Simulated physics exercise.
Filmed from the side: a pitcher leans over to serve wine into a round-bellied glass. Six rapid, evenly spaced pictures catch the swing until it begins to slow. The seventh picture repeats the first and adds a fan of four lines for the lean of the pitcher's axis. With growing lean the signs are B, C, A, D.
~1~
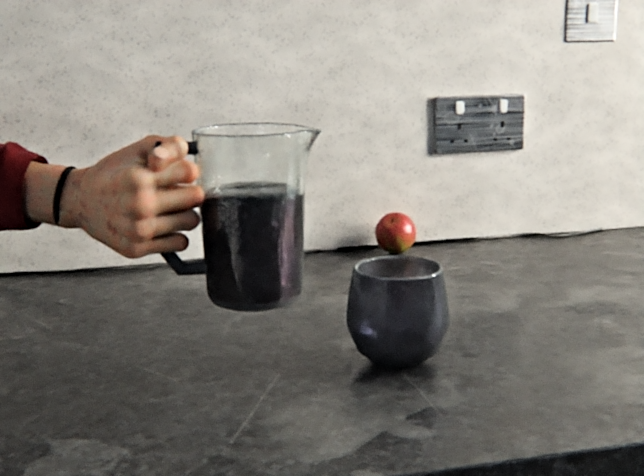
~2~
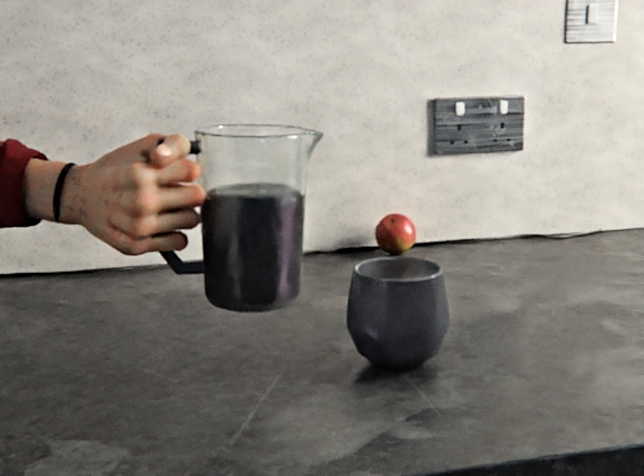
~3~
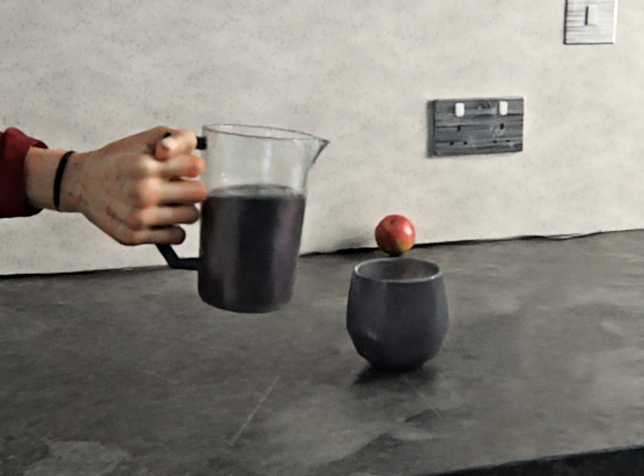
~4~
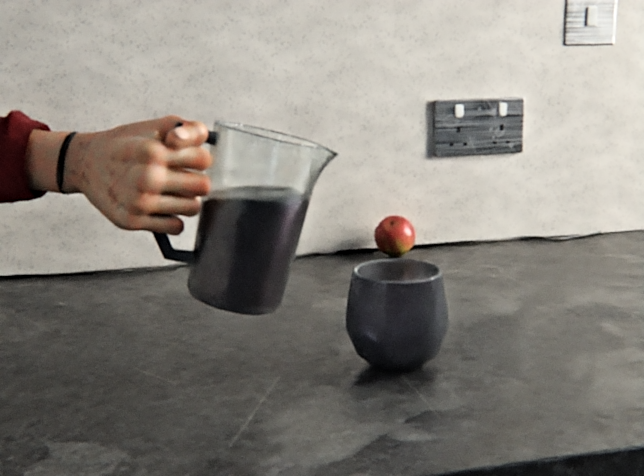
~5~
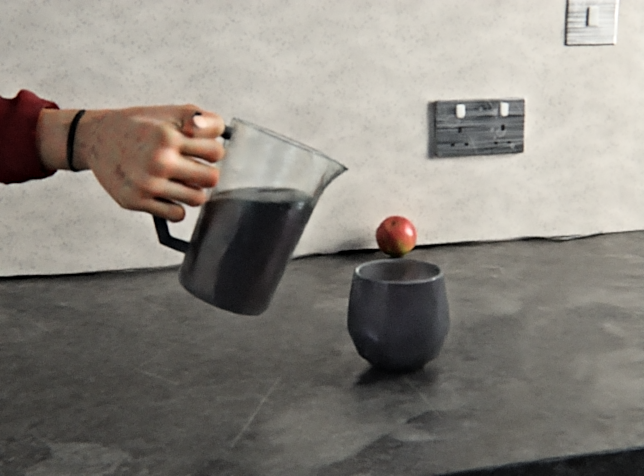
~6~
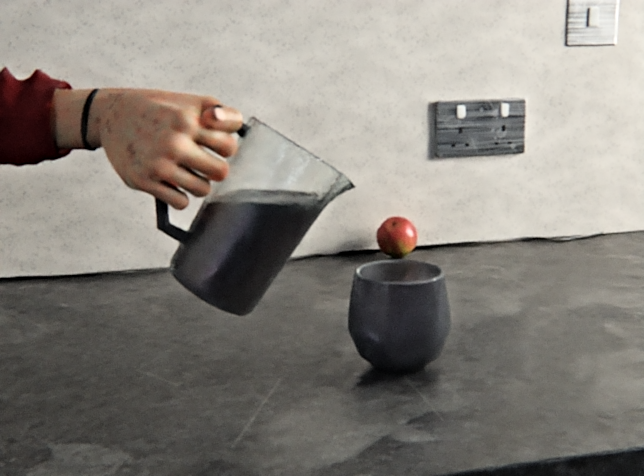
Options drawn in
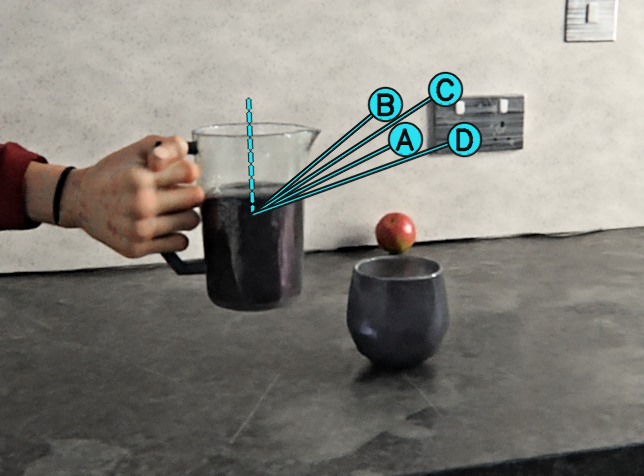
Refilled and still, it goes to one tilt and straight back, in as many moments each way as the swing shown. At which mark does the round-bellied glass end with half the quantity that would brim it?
D is best.
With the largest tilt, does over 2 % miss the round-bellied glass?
No.
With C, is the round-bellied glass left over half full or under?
Under.
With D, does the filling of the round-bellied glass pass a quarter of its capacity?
Yes.
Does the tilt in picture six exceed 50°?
No.
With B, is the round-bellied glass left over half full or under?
Under.
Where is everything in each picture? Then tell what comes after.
Upright, lip at (318, 130); rim of the round-bellied glass round (398, 267); nothing has left yet.
Upright, lip at (321, 133); nothing has left yet.
Tipped about 7°, lip at (327, 141); nothing has left yet.
Tipped about 15°, lip at (336, 152); nothing has left yet.
Tipped about 24°, lip at (346, 167); nothing has left yet.
Tipped about 34°, lip at (353, 185); nothing has left yet.
On the marked copy, A at (390, 146); B at (372, 114); C at (430, 98); D at (448, 144).
With A, the round-bellied glass ends with about 30 % of what it can hold.
With B, the round-bellied glass ends with about 7 % of what it can hold.
With C, the round-bellied glass ends with about 16 % of what it can hold.
With D, the round-bellied glass ends with about 47 % of what it can hold.
